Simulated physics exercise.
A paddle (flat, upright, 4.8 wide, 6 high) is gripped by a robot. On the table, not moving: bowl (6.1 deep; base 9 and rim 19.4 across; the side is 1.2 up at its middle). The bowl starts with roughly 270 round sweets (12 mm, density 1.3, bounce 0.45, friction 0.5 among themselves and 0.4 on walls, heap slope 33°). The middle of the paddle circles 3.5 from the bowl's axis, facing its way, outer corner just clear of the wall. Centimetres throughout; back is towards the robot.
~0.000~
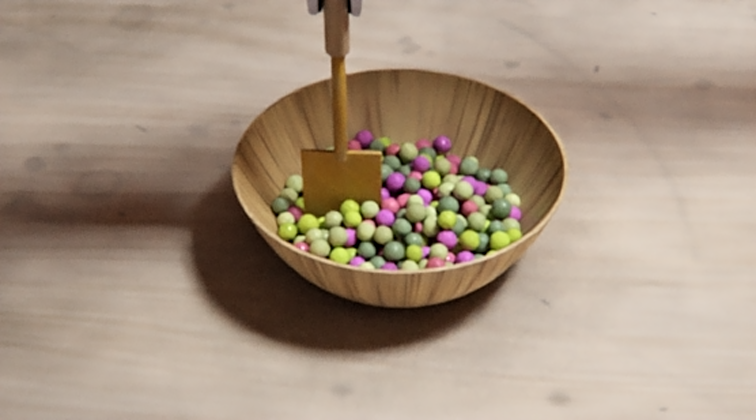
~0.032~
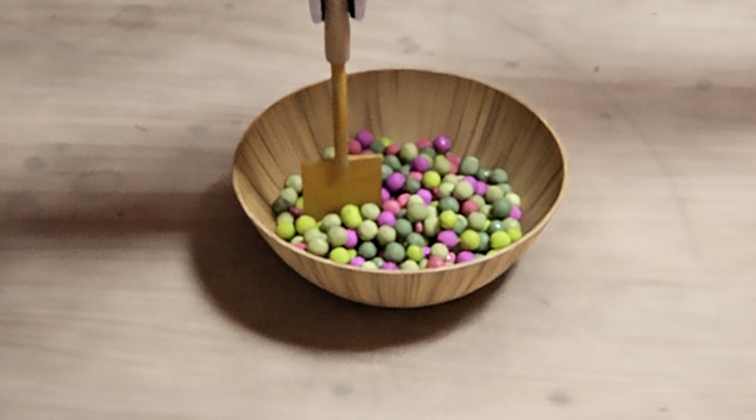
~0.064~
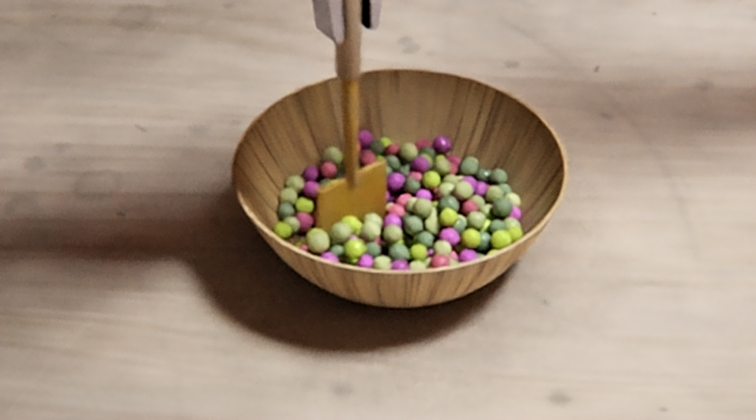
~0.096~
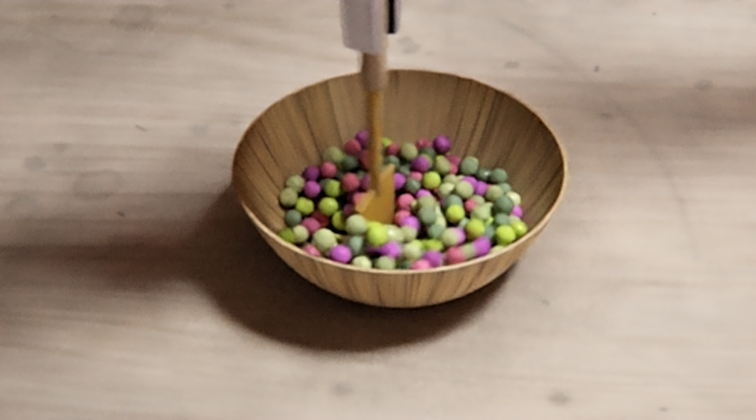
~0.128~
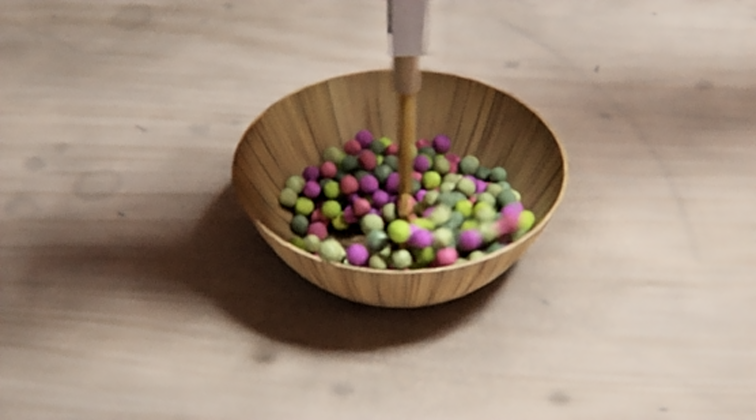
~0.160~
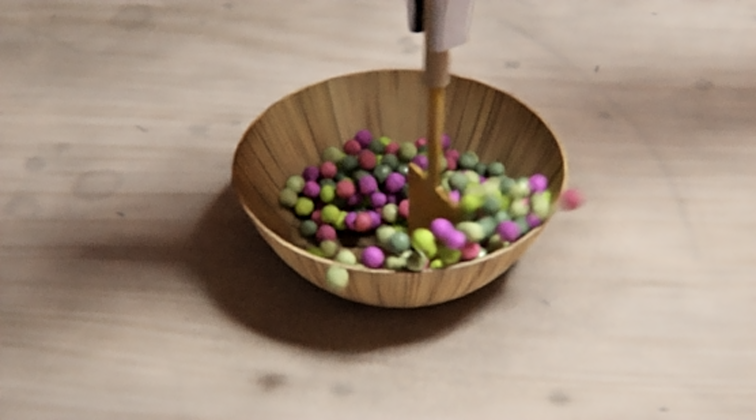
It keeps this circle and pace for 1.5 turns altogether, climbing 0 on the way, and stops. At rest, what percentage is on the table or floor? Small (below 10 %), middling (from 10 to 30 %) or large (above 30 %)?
Share on the table or floor: Middling (from 10 to 30 %).
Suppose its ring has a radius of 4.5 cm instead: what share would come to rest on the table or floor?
It would be near 40 per cent.
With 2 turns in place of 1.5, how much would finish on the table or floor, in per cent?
Then about 20 per cent.
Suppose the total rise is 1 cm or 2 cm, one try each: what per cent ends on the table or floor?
Some 15 and 15 per cent.
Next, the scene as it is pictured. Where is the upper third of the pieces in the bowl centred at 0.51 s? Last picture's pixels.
At about (372, 249).
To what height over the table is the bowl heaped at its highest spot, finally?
About 6.0 cm.
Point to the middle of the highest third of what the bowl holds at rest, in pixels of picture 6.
Around (483, 180).
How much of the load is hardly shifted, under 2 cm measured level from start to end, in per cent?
Some 0 per cent.
After 0.34 s, 284° round, highest piece 9 above the table; 243 in the bowl, 16 on the table or floor, 15 in flight or on the tool.
After 0.51 s, 83° round, highest piece 7 above the table; 228 in the bowl, 41 on the table or floor, 5 in flight or on the tool.
After 0.80 s, 180° round, highest piece 6 above the table; 223 in the bowl, 50 on the table or floor, 1 in flight or on the tool.
After 1.50 s, 180° round, highest piece 6 above the table; 223 in the bowl, 51 on the table or floor.
In the end, 223 in the bowl, 51 on the table or floor. That is 19 % on the table or floor.
